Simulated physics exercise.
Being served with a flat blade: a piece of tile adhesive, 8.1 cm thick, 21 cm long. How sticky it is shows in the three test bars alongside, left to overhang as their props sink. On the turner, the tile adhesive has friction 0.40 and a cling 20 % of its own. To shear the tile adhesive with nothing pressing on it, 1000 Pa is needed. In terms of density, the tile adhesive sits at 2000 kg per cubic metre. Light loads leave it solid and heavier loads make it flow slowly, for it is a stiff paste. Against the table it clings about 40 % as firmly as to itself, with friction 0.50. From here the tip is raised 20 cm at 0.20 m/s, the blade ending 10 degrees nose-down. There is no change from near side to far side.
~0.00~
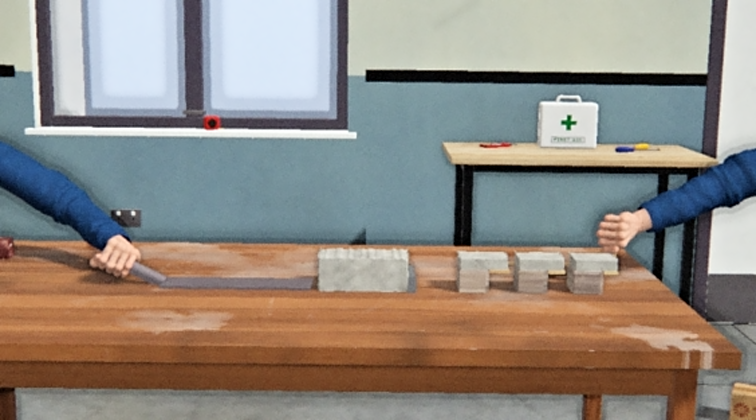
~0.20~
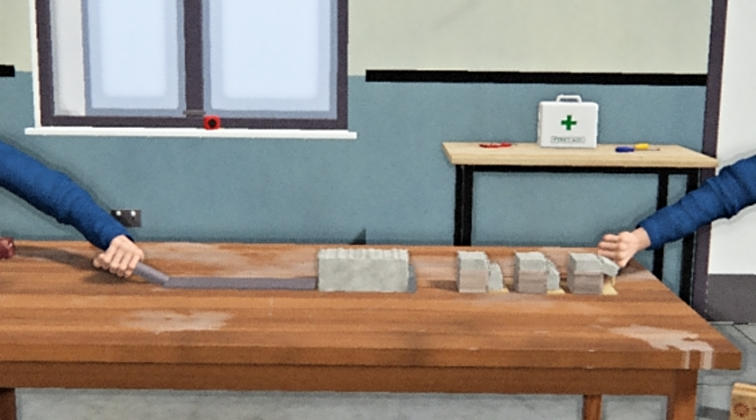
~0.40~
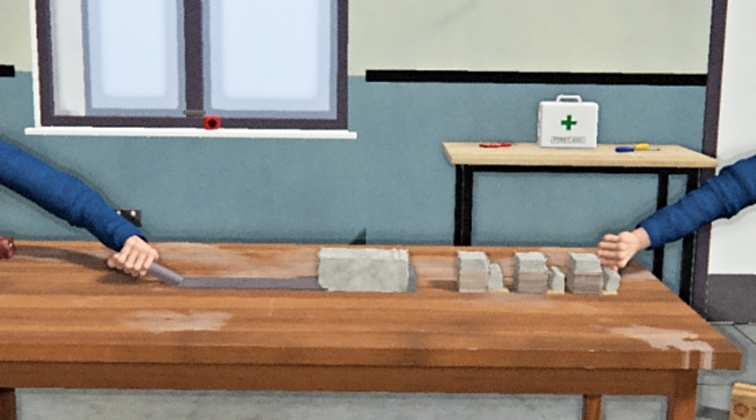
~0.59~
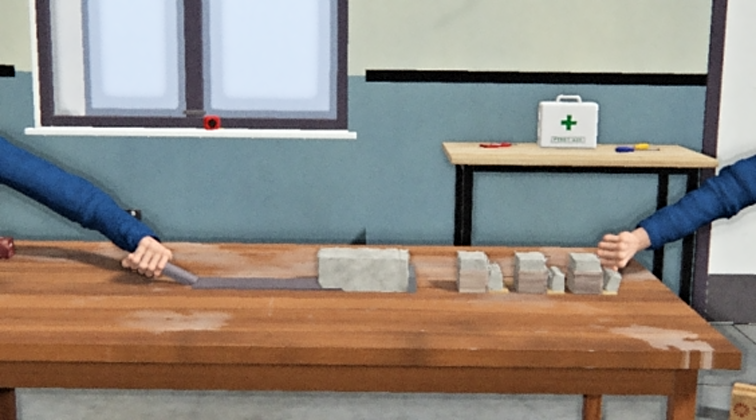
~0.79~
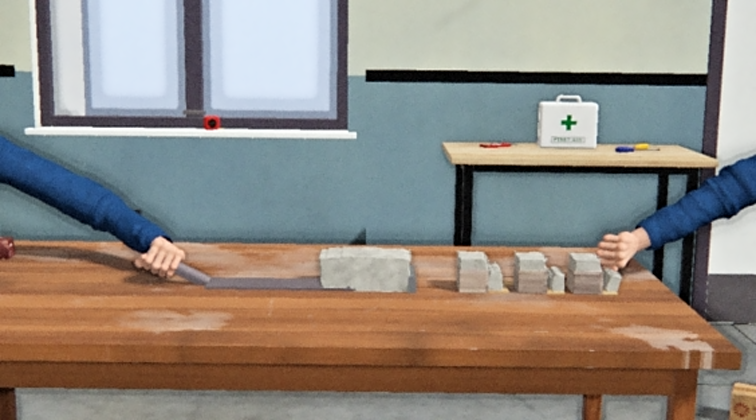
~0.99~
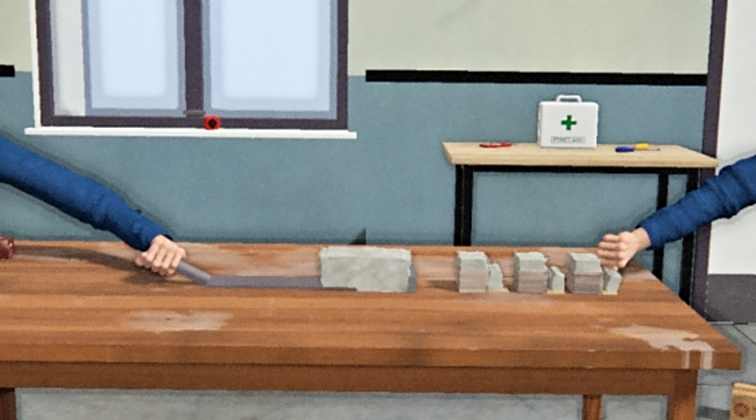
Hand at left sliding a long flat blade rightward under a barely shifting grey block after three small bars' overhanging ends drop.
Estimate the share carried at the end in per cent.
I would say about 29 %.
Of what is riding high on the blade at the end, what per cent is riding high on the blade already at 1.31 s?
20 per cent.
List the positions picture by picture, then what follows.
Handle end of the blade at (160, 288), not yet moved; crest of the tile adhesive at (399, 258); drop of the bar ends 0, 0, 0 (left to right), in the first picture.
Handle end of the blade at (163, 288), moved 8 mm; crest of the tile adhesive at (399, 258); drop of the bar ends 5.6 cm, 5.3 cm, 1.4 cm (left to right), in the second picture.
Handle end of the blade at (178, 288), moved 4.2 cm; crest of the tile adhesive at (324, 257); drop of the bar ends 5.6 cm, 5.5 cm, 5.4 cm (left to right), in the third picture.
Handle end of the blade at (192, 288), moved 7.6 cm; crest of the tile adhesive at (340, 257); drop of the bar ends 5.6 cm, 5.5 cm, 5.4 cm (left to right), in the fourth picture.
Handle end of the blade at (205, 288), moved 11 cm; crest of the tile adhesive at (358, 256); drop of the bar ends 5.6 cm, 5.5 cm, 5.4 cm (left to right), in the fifth picture.
Handle end of the blade at (206, 287), moved 11 cm; crest of the tile adhesive at (354, 256); drop of the bar ends 5.6 cm, 5.5 cm, 5.4 cm (left to right), in the sixth picture.
After 1.31 s, the tip is 6.7 cm up.
After 1.69 s, the tip is 14 cm up.
After 2.07 s, the tip is 20 cm up and 29 % is riding high on the blade.
After 2.45 s, the tip is 20 cm up and 29 % is riding high on the blade.
After 2.55 s, the tip is 20 cm up and 29 % is riding high on the blade.
